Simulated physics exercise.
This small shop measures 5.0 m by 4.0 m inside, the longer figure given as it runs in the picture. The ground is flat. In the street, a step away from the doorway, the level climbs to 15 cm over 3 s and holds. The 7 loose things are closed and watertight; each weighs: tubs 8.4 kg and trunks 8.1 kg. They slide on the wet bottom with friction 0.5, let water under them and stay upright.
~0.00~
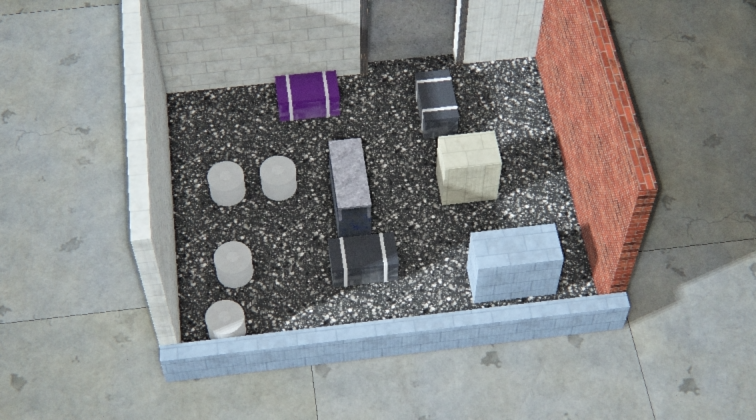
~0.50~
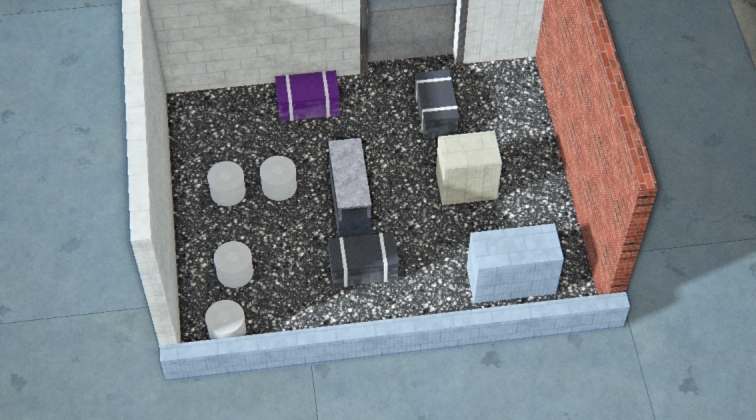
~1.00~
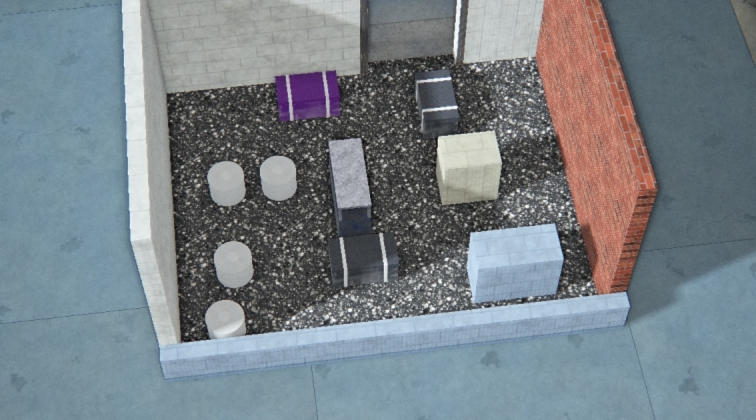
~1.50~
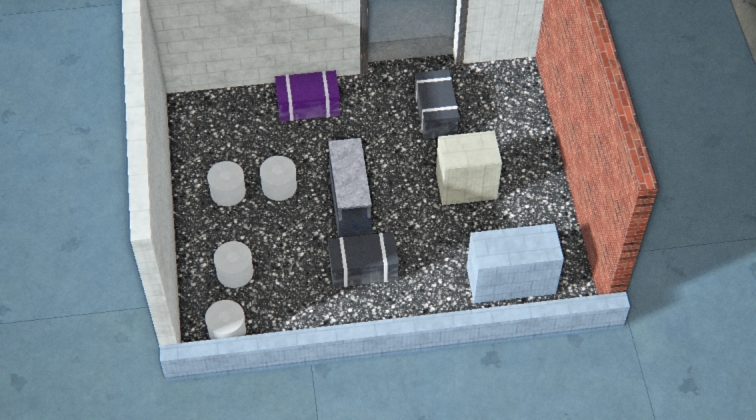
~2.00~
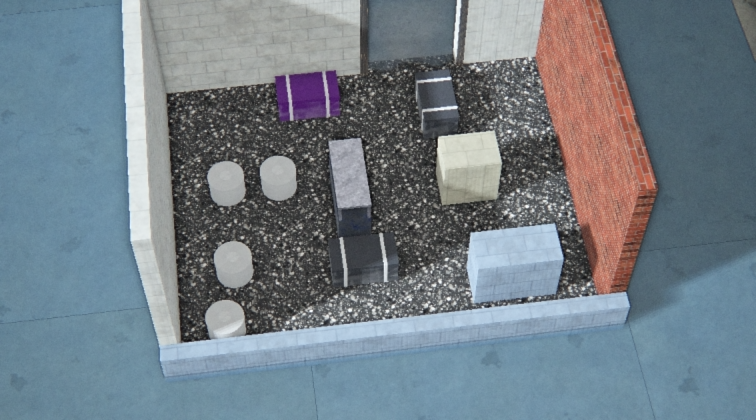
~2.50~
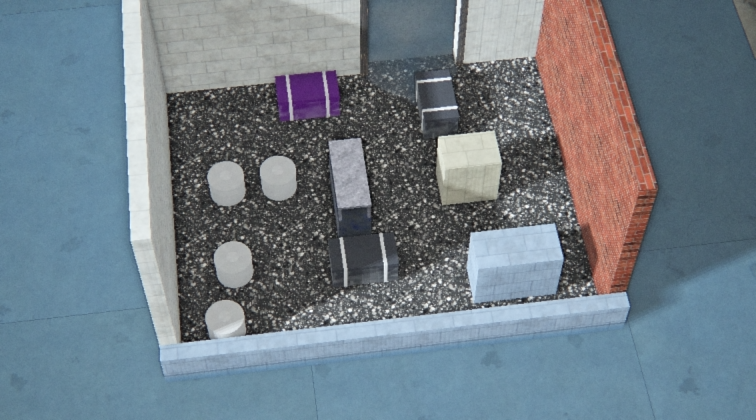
A small walled shop with tubs, blocks and trunks on its speckled floor stood still while bluish water spread over the paving outside, and by the end a little showed at the back doorway.
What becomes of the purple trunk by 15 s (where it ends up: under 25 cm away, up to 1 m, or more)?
The purple trunk stays put.
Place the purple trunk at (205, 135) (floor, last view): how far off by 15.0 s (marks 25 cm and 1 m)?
It slides a little.
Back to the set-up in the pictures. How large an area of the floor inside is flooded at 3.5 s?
About 2.5 m2.
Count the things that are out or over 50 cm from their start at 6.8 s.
I count 2.
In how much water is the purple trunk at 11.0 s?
About 2 cm.
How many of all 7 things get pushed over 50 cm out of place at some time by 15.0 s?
3 of them.
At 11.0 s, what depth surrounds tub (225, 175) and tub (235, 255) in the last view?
About 1 and 2 cm.
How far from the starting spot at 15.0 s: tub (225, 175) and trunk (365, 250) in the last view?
In turn: 10 cm, 100 cm.
After 3.5 s the purple trunk is near (307, 86), 0.0 m from its start, aground; 0 afloat.
After 6.8 s the purple trunk is near (307, 86), 0.0 m from its start, aground; 1 afloat.
After 11.0 s the purple trunk is near (307, 86), 0.0 m from its start, aground; 2 afloat.
After 15.0 s the purple trunk is near (309, 87), 0.0 m from its start, afloat; 7 afloat.
